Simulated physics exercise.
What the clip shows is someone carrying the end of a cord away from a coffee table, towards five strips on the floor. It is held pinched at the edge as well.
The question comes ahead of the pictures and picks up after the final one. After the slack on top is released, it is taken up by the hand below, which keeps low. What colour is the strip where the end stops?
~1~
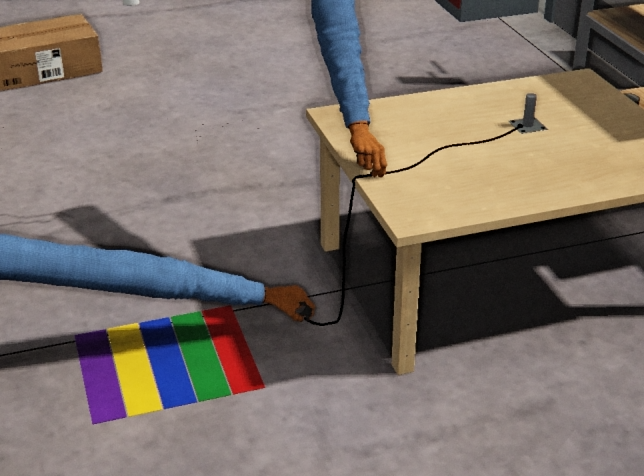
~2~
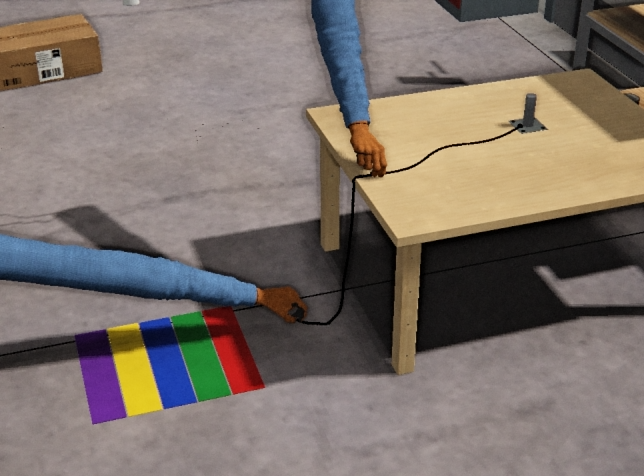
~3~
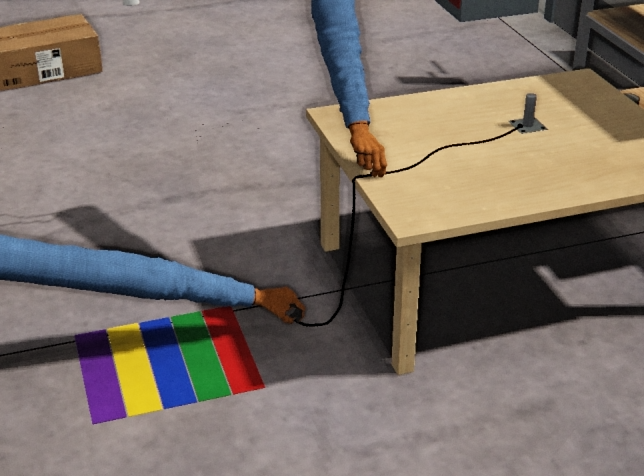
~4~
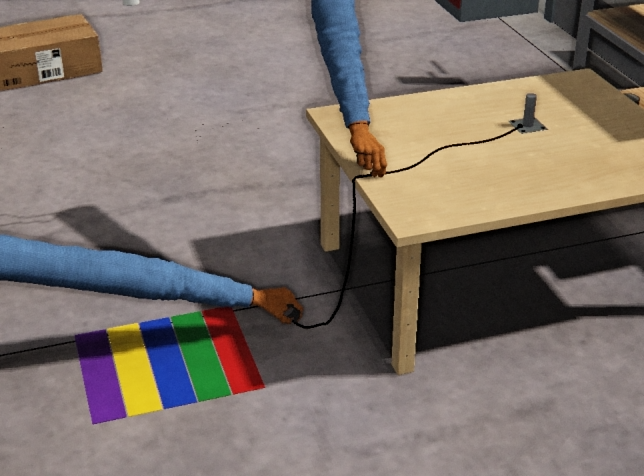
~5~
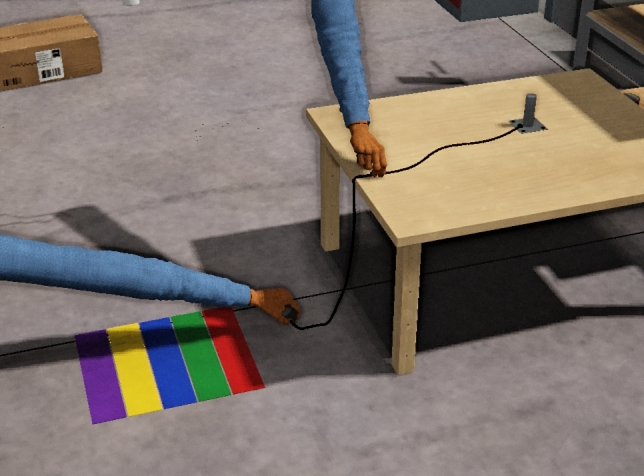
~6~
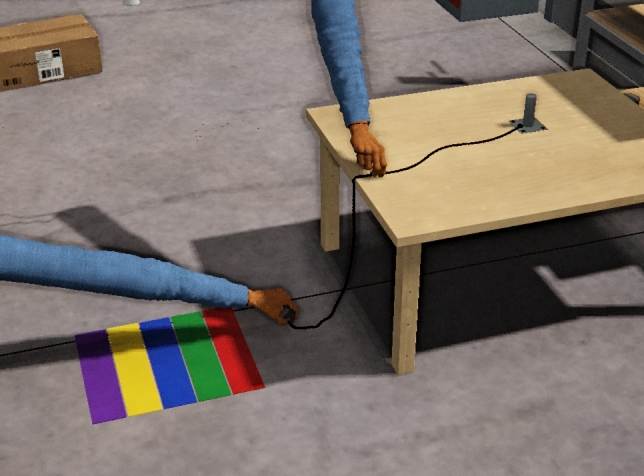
It is green.
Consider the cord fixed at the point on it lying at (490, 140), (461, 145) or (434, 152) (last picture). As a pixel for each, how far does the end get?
First (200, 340), next (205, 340), last (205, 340).
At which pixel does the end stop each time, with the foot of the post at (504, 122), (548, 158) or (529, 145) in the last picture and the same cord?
About (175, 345), then (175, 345), then (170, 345).
A little later, end near (263, 327); short of the strips.
Next, end near (223, 334); over red.
When it is tight, end near (200, 339); over green. It gets as far as the green strip.
